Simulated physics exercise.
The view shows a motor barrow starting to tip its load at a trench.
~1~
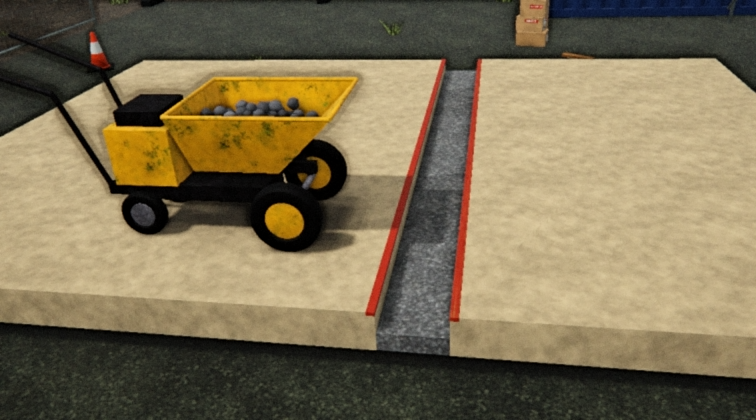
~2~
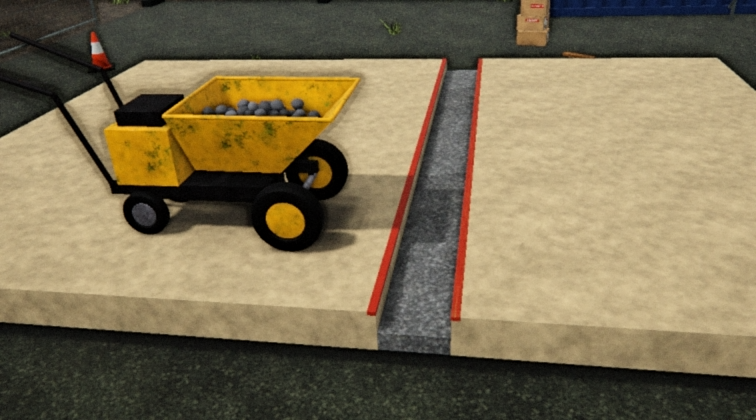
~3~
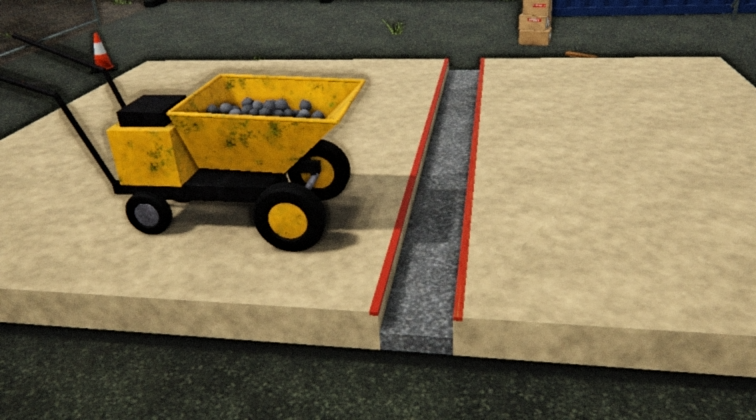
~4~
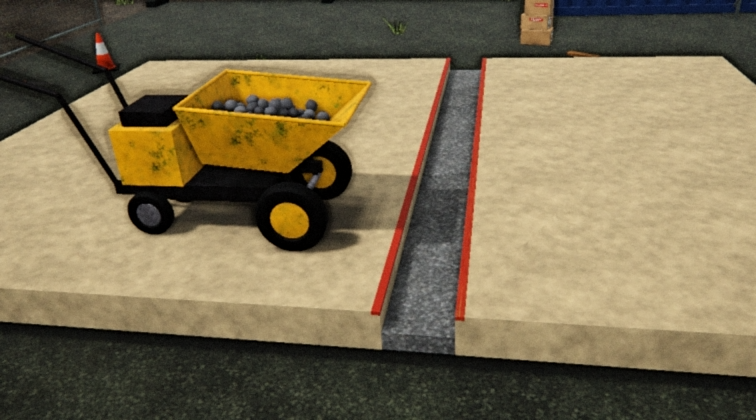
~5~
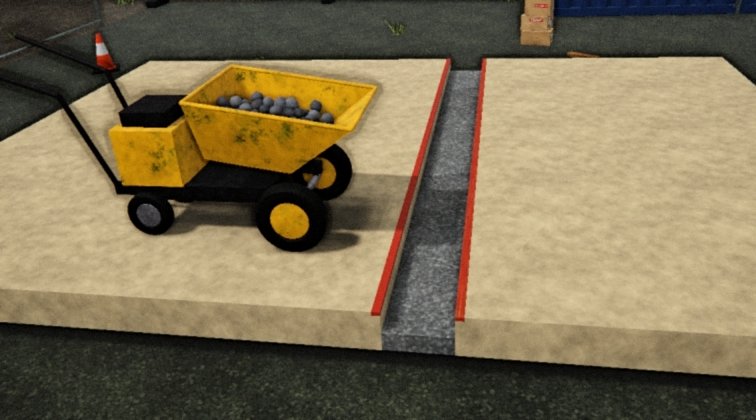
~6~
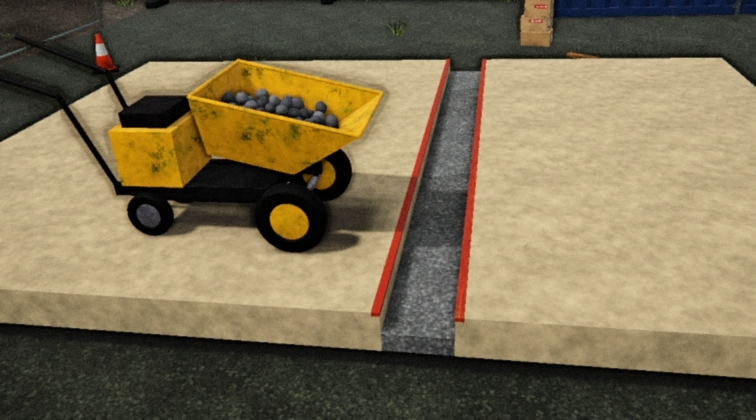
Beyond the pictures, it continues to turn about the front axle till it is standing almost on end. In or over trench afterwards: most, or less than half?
Most.
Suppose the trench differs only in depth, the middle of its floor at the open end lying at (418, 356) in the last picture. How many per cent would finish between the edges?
I'd guess close to 100 percent.
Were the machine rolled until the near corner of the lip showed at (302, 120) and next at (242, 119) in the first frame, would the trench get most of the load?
Run 1 - a majority. Run 2 - a minority.
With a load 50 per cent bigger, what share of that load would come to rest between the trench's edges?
Around 70 per cent.
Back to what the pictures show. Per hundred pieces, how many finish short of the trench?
I'd put it at around 0 percent.
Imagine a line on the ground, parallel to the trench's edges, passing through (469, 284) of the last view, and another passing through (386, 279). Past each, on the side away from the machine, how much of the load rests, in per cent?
In order, some 10 % then some 100 %.
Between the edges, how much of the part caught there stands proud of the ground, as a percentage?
Estimate: Close to 20 in a hundred.
Shortly afterwards, skip tipped well over; the whole lot in the skip.
Next, skip tipped steeply; the bulk in the skip; a little in or heaped over the trench.
Some moments later, skip tipped right over; a little in the skip; the bulk in or heaped over the trench; a little beyond it.
In the end, skip tipped right over; only a few in the skip; the bulk in or heaped over the trench; a little beyond it.
